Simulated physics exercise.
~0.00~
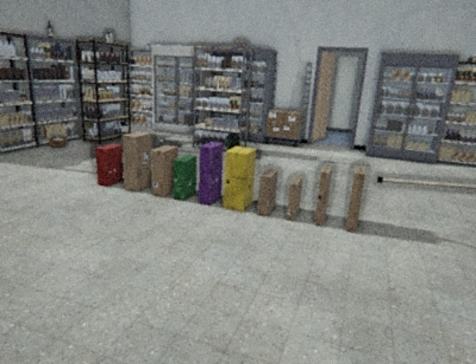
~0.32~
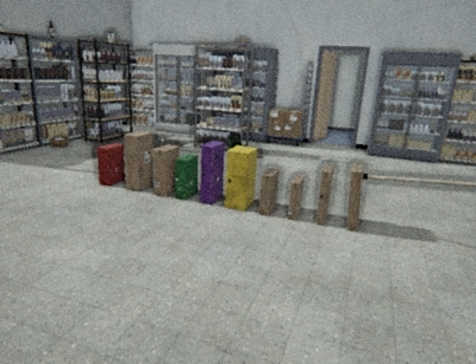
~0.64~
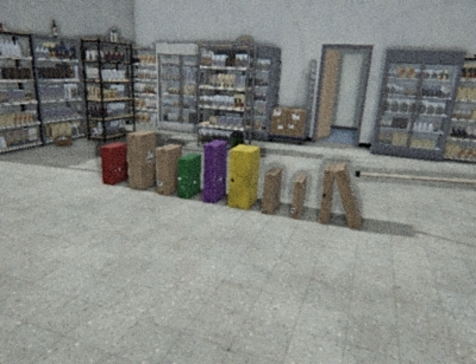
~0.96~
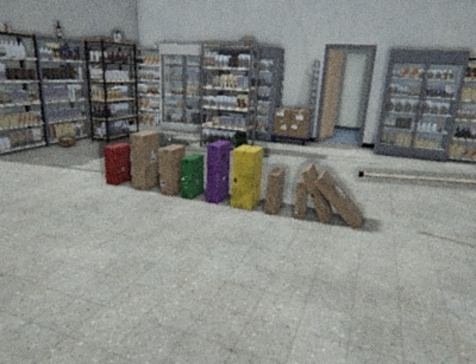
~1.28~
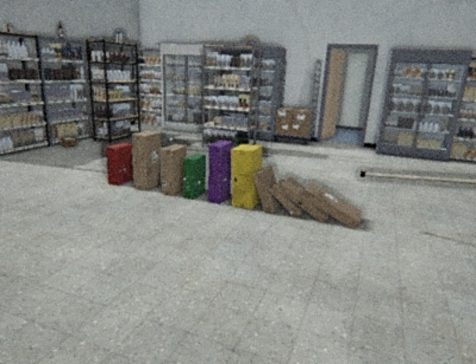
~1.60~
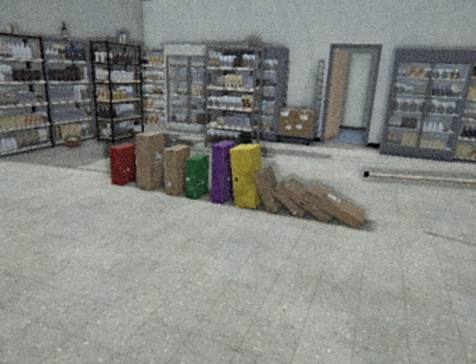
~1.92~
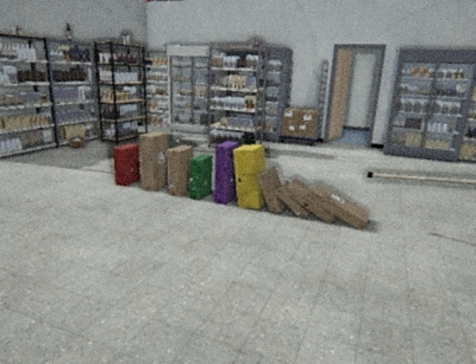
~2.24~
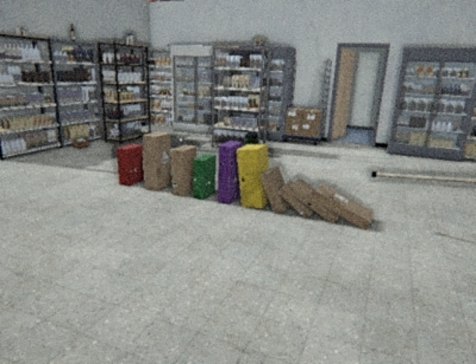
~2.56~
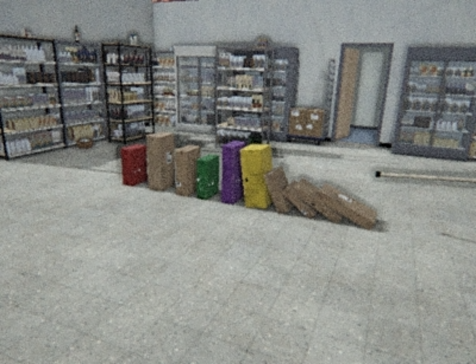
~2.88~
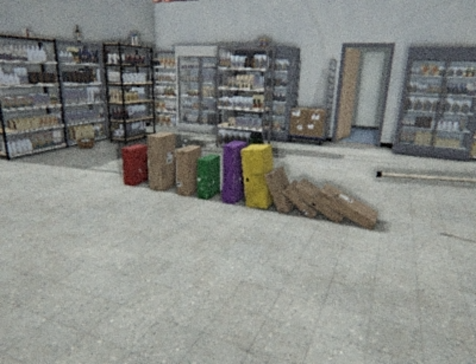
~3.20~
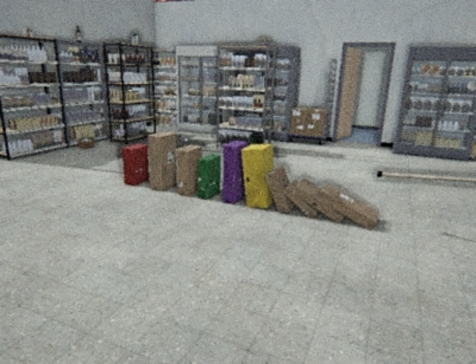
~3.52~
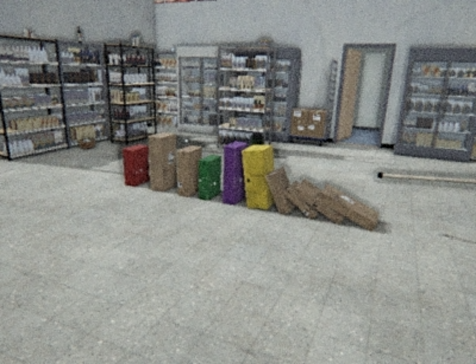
The tall, narrow carton at the right end of a row in a storeroom tips left into its neighbors, and the slim brown cartons topple in turn, coming to rest slanted against one another beside the yellow carton, while the yellow, purple, green and red ones stay standing.
